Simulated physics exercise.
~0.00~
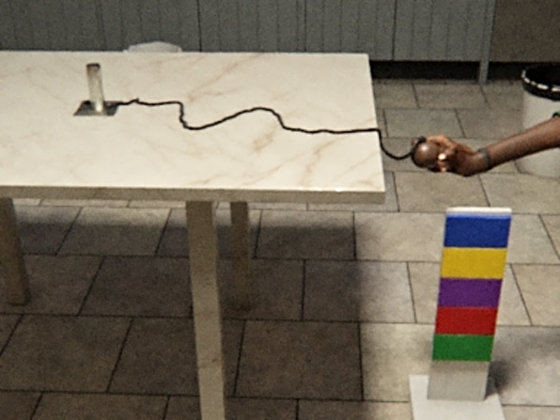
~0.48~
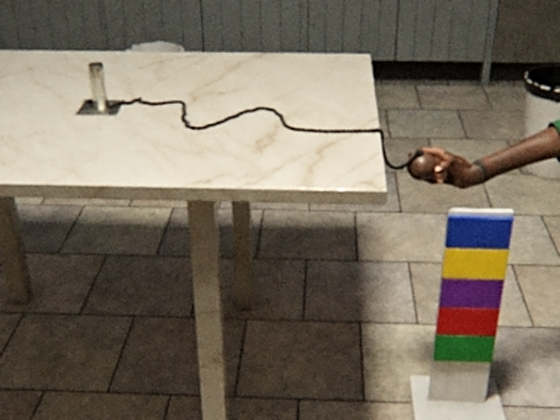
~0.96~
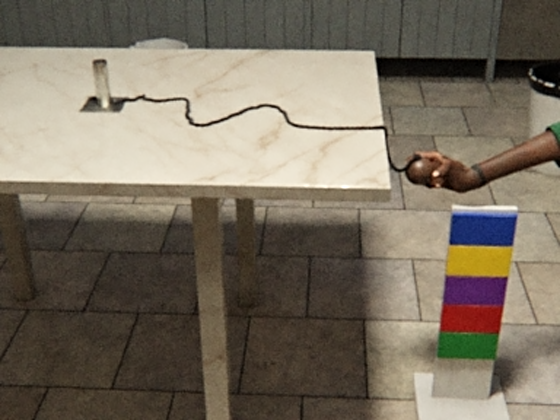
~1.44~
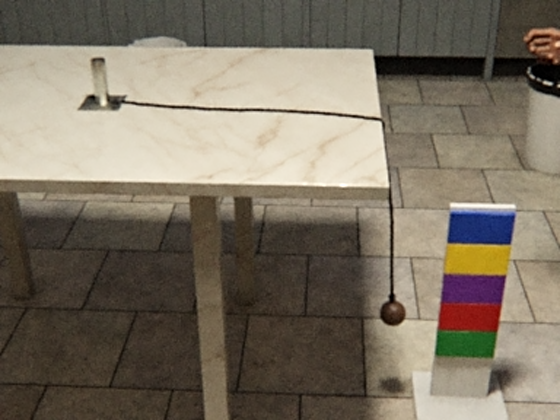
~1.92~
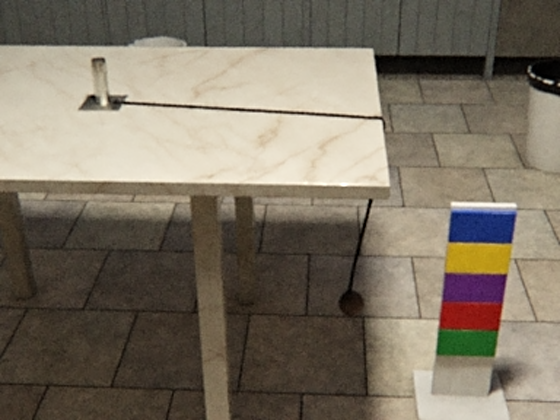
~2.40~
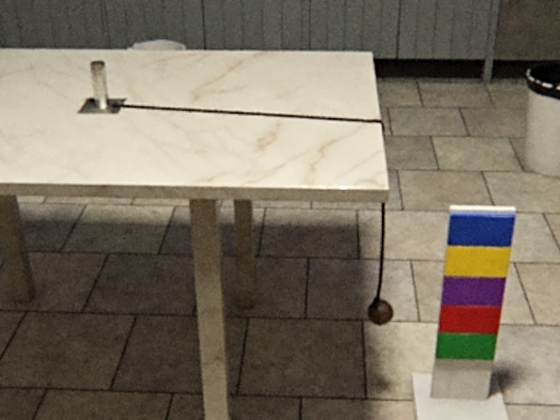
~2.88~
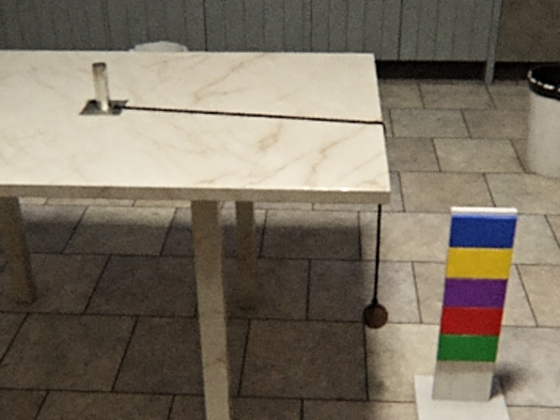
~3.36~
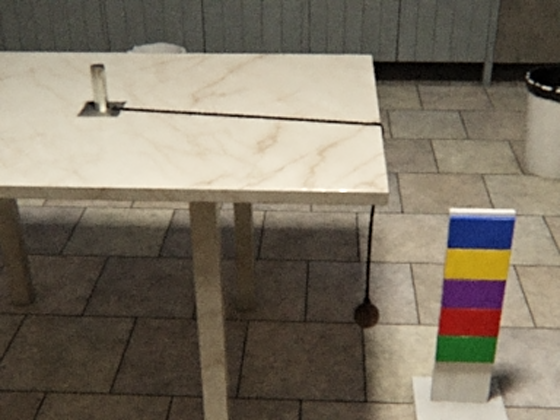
A brown ball is held by a hand just beyond the right end of a pale marble-topped table, seen from slightly above in a room with a grey tiled floor. Its dark cord winds loosely back across the top to a small post on a plate at the left, and a white stand at the right carries blue, yellow, purple, red and green bands. The hand lowers slightly, then lets go and draws back. The ball drops, pulling the cord straight over the edge. It swings left beneath the table, then back right, and finally drifts slightly left, hanging level with the red band.
